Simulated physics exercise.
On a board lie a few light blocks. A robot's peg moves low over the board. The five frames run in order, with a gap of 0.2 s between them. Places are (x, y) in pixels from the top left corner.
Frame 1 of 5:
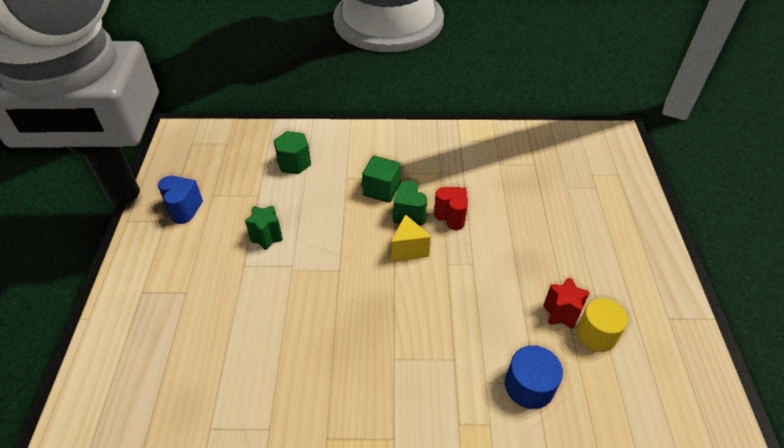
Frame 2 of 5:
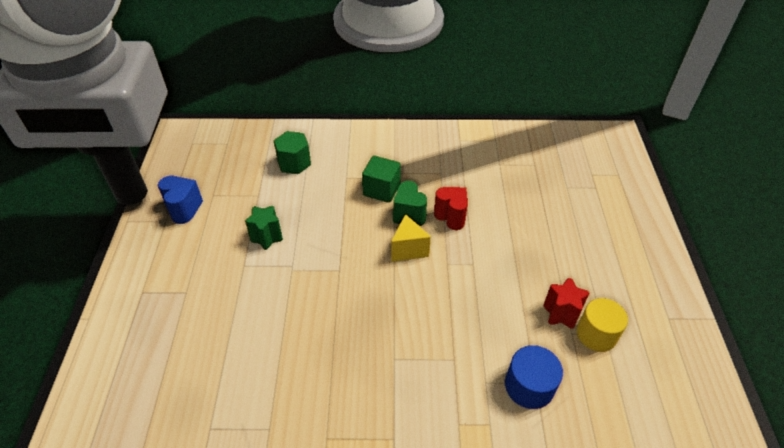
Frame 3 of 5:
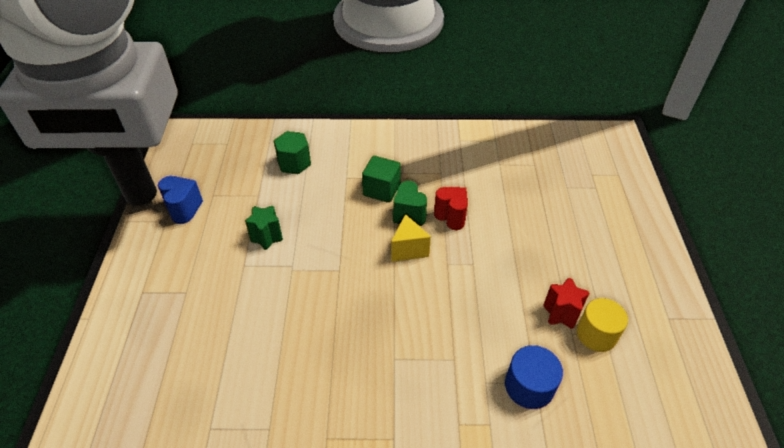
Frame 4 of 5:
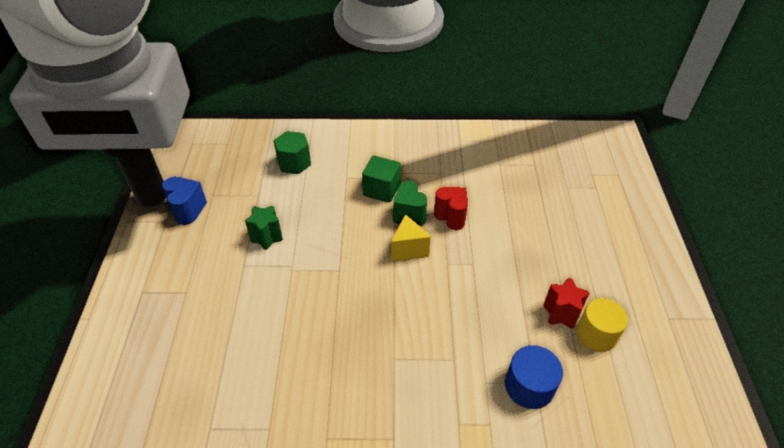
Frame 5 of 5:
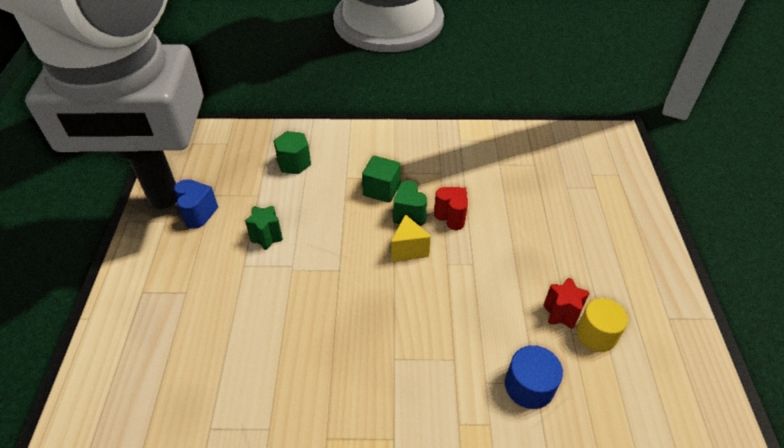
In the video, a robot arm's dark peg moves slowly right across a wooden board scattered with coloured blocks, reaches the blue heart-shaped block near the left edge, and pushes it a short way right while the other blocks stay still.
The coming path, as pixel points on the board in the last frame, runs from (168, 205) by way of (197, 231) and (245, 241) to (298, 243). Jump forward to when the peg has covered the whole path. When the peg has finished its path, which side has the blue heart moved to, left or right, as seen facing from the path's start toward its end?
Towards the left-hand side.
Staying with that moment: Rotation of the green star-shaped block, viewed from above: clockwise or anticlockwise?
The twist is clockwise.
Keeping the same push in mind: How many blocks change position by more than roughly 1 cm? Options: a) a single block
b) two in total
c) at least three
I choose b.
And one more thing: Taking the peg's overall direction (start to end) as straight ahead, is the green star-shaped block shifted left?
Yes, that is what happens.
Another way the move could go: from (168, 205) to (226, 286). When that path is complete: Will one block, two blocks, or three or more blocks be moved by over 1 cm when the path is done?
It shifts a single block.
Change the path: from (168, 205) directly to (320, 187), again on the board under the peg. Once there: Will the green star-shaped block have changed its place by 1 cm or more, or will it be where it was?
Stays put.
The first path, step by step. One third of the way, peg at (195, 225); blue heart at (229, 205), turned 45° anticlockwise.
Two thirds of the way, peg at (243, 234); blue heart at (273, 201), turned 95° anticlockwise; green star-shaped block at (291, 217), turned 45° clockwise.
At the end, peg at (296, 236); blue heart at (297, 194), turned 170° anticlockwise; green star-shaped block at (328, 220), turned 95° clockwise.
